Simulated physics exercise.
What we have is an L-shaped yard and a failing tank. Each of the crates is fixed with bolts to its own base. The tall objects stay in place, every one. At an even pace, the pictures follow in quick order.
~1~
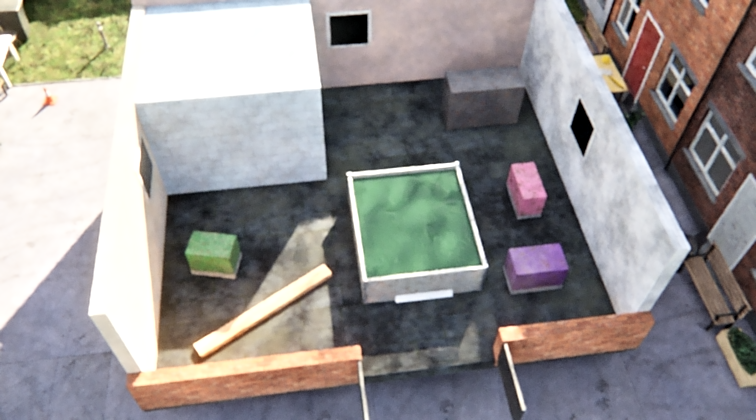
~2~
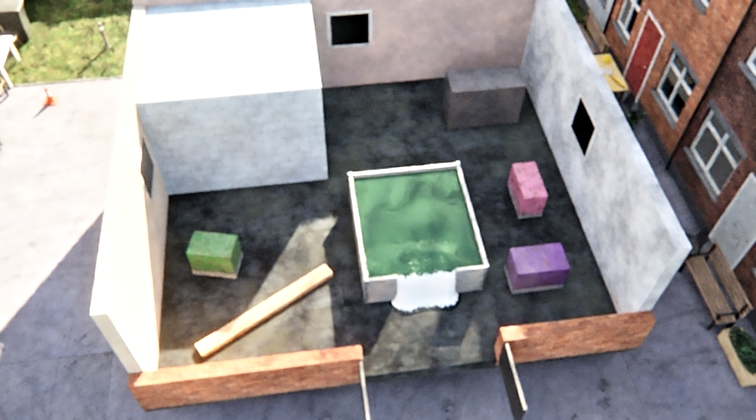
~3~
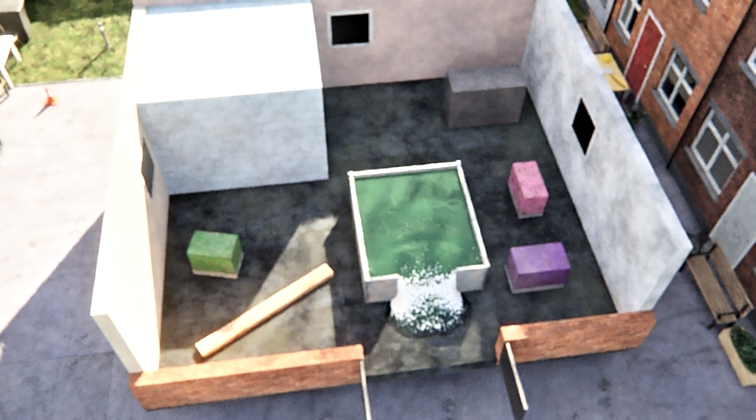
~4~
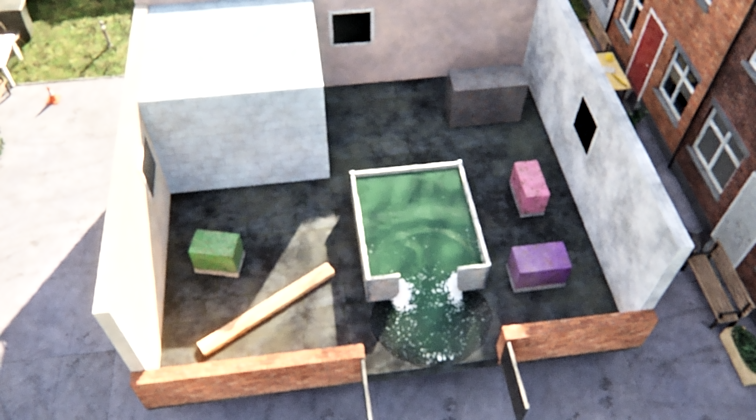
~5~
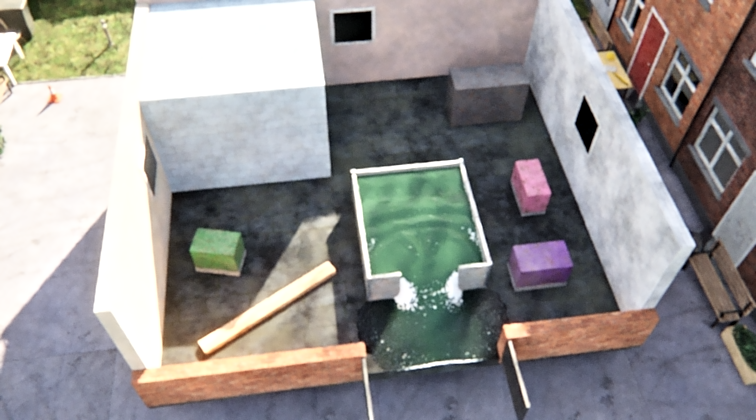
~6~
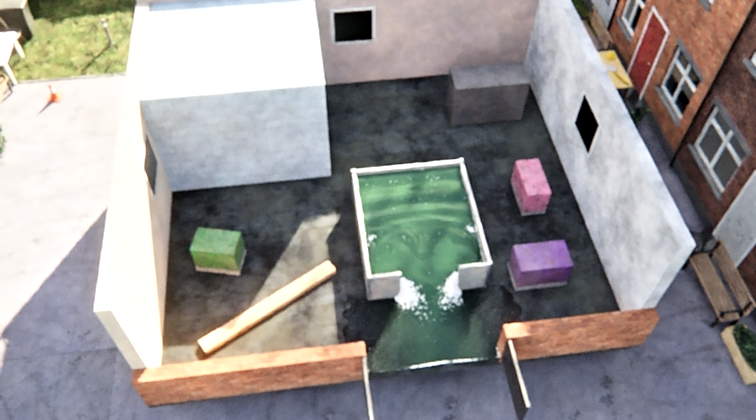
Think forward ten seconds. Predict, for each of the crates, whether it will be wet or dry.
My prediction: The green crate will be dry, the pink crate will be dry, the purple crate will be dry.
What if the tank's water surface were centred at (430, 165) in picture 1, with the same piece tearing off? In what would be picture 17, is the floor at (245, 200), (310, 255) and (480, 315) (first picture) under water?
First unwetted; next unwetted; last drenched.
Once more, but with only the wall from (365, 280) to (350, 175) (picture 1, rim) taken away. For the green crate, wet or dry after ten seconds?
Taking them one by one, the green crate gets flooded.
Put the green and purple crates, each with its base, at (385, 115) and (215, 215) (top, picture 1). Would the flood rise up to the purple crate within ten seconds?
The purple crate simply stays high and dry.
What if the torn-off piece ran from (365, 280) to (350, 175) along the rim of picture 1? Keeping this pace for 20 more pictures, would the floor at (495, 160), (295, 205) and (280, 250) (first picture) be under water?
Spot one spared, spot two inundated, spot three inundated.
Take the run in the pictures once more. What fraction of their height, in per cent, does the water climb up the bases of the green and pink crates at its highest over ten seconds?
Around 10 % and 40 %.
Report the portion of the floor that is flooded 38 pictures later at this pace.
Around 25 percent, give or take.
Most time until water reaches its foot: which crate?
Go for the green one.
A moment on, water covers 10 % of the floor; the green crate not reached, the pink crate not reached, the purple crate water round its plinth.
Next, water covers 15 % of the floor; the green crate not reached, the pink crate not reached, the purple crate water round its plinth.
Then, water covers 20 % of the floor; the green crate not reached, the pink crate not reached, the purple crate water round its plinth.
Later, water covers 25 % of the floor; the green crate not reached, the pink crate water round its plinth, the purple crate water round its plinth.
In the end, water covers 30 % of the floor; the green crate stayed above the water, the pink crate stayed above the water, the purple crate stayed above the water.
